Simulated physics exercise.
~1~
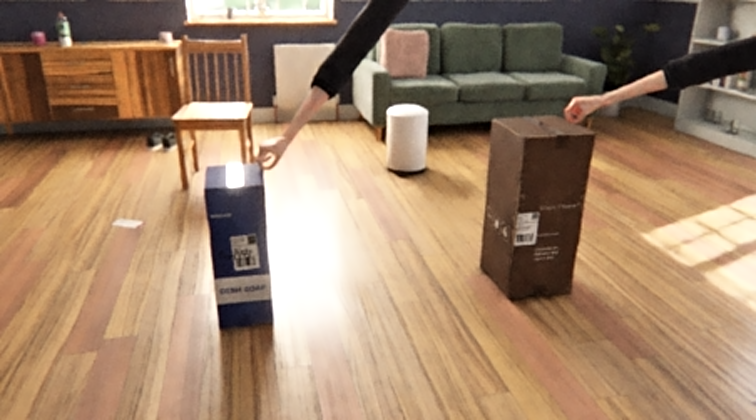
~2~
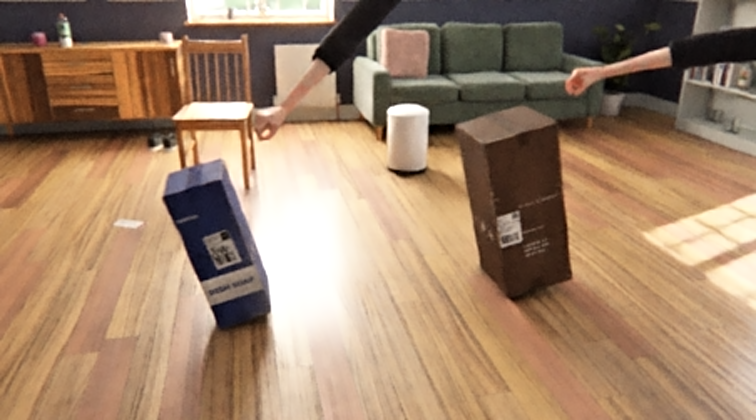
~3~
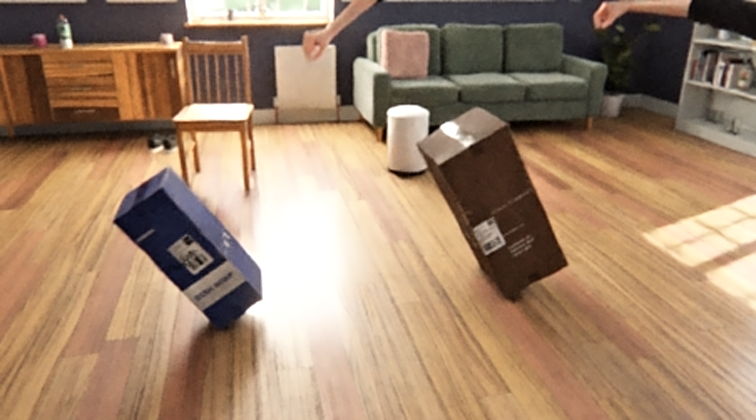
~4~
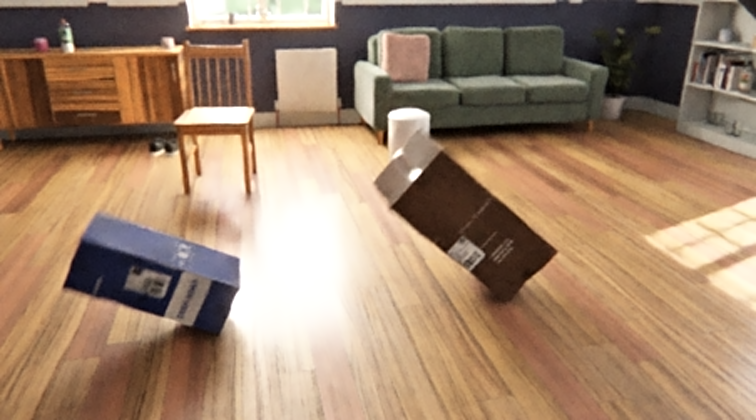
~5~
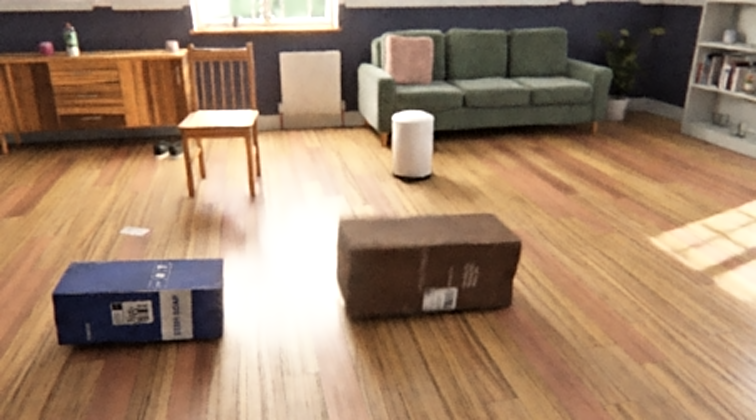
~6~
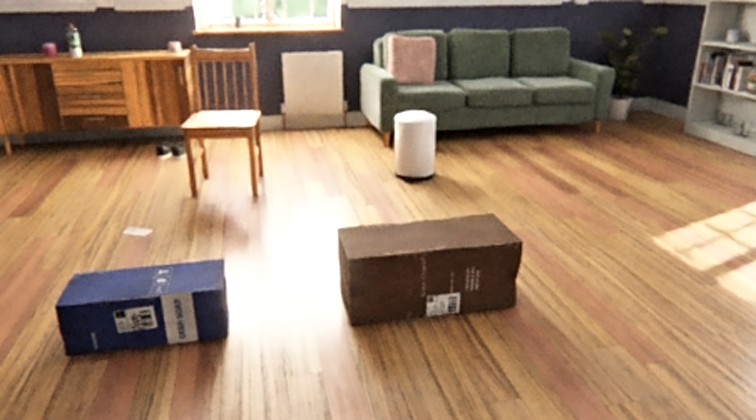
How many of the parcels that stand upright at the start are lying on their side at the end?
Two of them are, as both the blue parcel and the brown parcel end up on their sides on the floor.
The clip opens on a blue parcel and a taller brown parcel standing upright on a wooden floor, with a hand at the top of each, and a chair and green sofa behind. Both parcels begin to tip to the left as the hands let go and draw back. They lean further and further, the blue one tilting faster than the brown one. The blue parcel is nearly flat while the brown one is still partway over. Both finish lying on their sides on the floor, with the hands out of view.
